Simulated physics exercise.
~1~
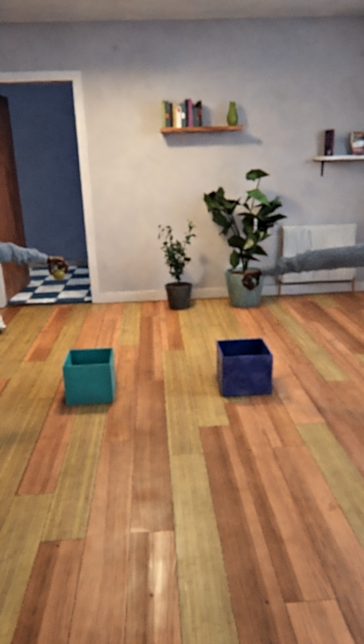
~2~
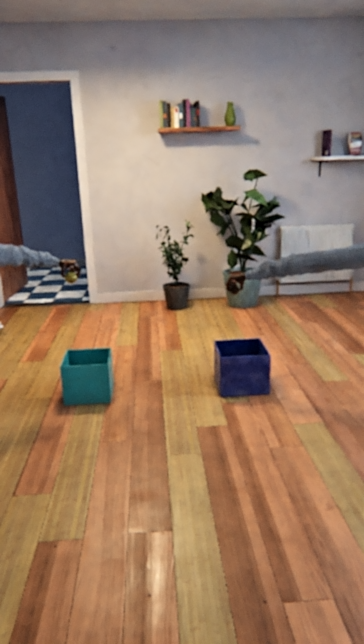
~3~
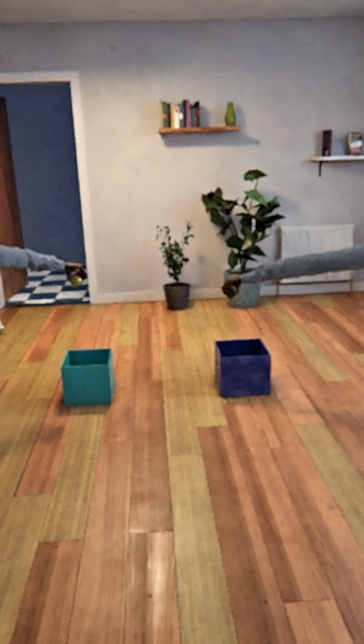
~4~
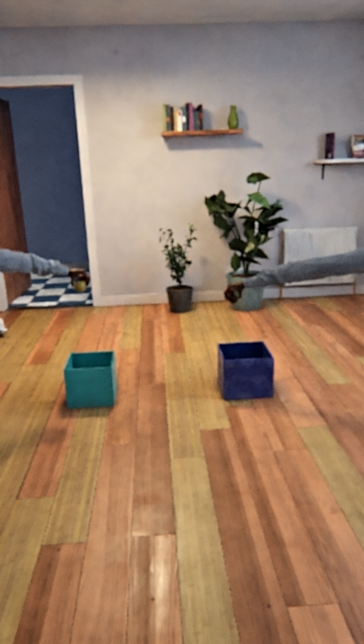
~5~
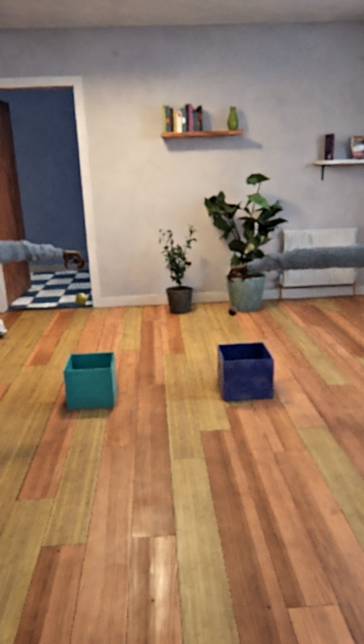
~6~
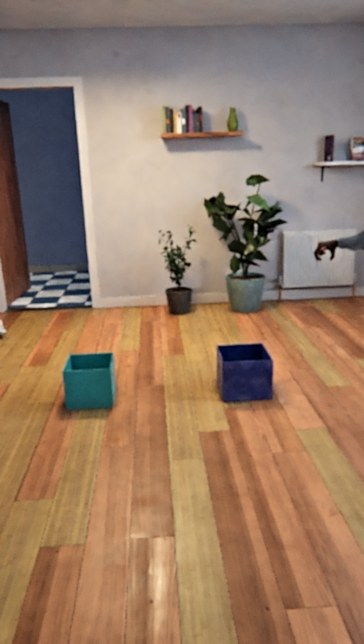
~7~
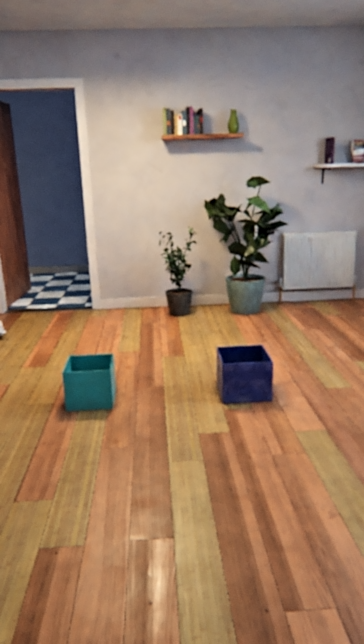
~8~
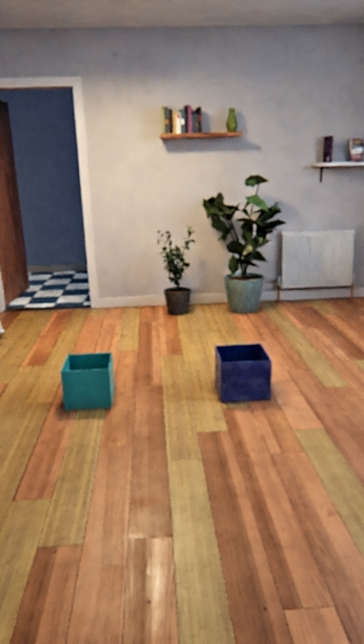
Two open boxes, teal on the left and dark blue on the right, sit on a striped wooden floor in a room with potted plants, a radiator, wall shelves and a doorway, seen from the front by a slightly swaying camera. An arm reaches in from each side, the left hand holding a yellow apple and the right a brown ball. The hands shift slightly inward, then let go, and both things begin to fall. The arms draw back out of sight. Finally, neither thing can be seen, having dropped into the boxes, which stay in place.
